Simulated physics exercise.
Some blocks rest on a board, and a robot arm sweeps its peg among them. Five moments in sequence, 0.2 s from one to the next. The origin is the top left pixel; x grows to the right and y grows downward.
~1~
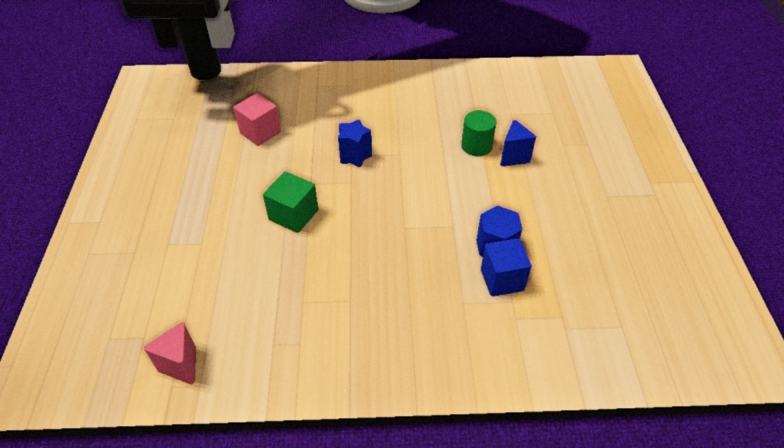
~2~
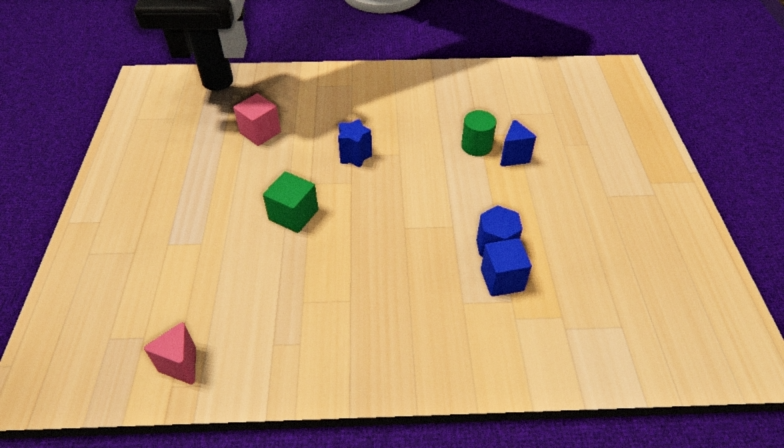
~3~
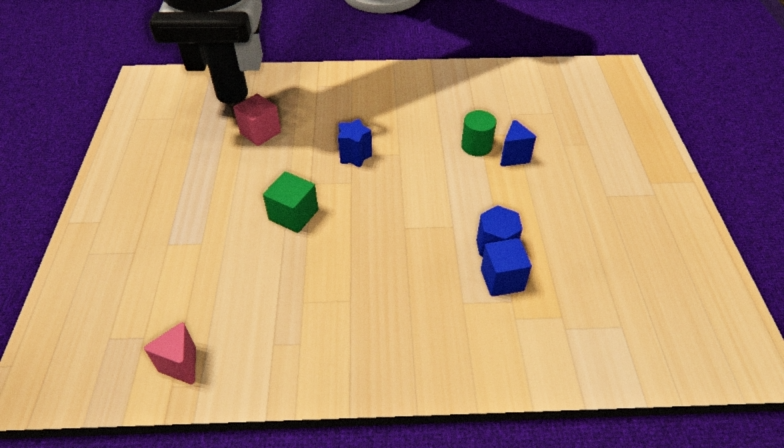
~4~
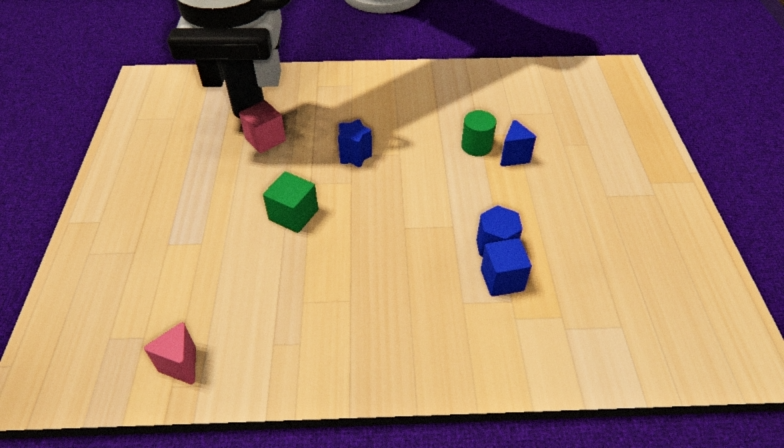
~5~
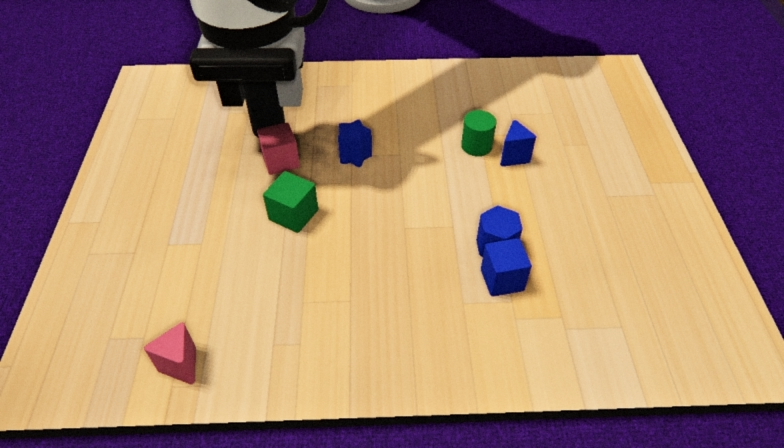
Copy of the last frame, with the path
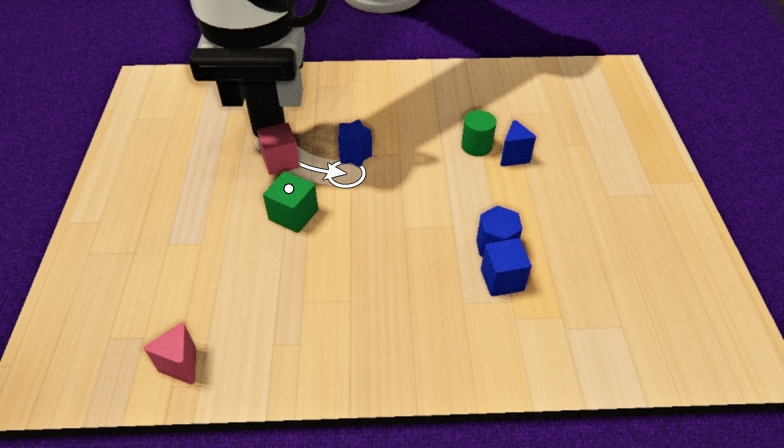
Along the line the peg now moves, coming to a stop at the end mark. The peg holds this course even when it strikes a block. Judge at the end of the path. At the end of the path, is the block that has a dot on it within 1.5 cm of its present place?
Yes - that is the case.
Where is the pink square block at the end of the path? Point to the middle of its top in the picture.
The point I'd pick in the picture is (301, 169).
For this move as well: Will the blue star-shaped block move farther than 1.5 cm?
No
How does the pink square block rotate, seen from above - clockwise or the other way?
Its rotation is clockwise.
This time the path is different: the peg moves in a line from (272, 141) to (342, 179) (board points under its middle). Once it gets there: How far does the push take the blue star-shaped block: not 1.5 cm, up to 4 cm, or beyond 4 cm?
Verdict: Less than 1.5 cm.
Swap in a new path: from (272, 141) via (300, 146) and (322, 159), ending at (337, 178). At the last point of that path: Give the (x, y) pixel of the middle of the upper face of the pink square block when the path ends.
The answer is (287, 147).
The drawn path runs from (272, 141) through (289, 157) and (315, 169) to (346, 174); the dot is on the green square block.
The first path, step by step. One third of the way, peg (287, 146); pink square block (291, 155), turned 15° clockwise.
Two thirds of the way, peg (314, 158); pink square block (301, 169), turned 45° clockwise; green square block (289, 195).
At the end, peg (346, 162); pink square block (301, 169), turned 45° clockwise; green square block (289, 195); blue star-shaped block (364, 127), turned 35° anticlockwise.
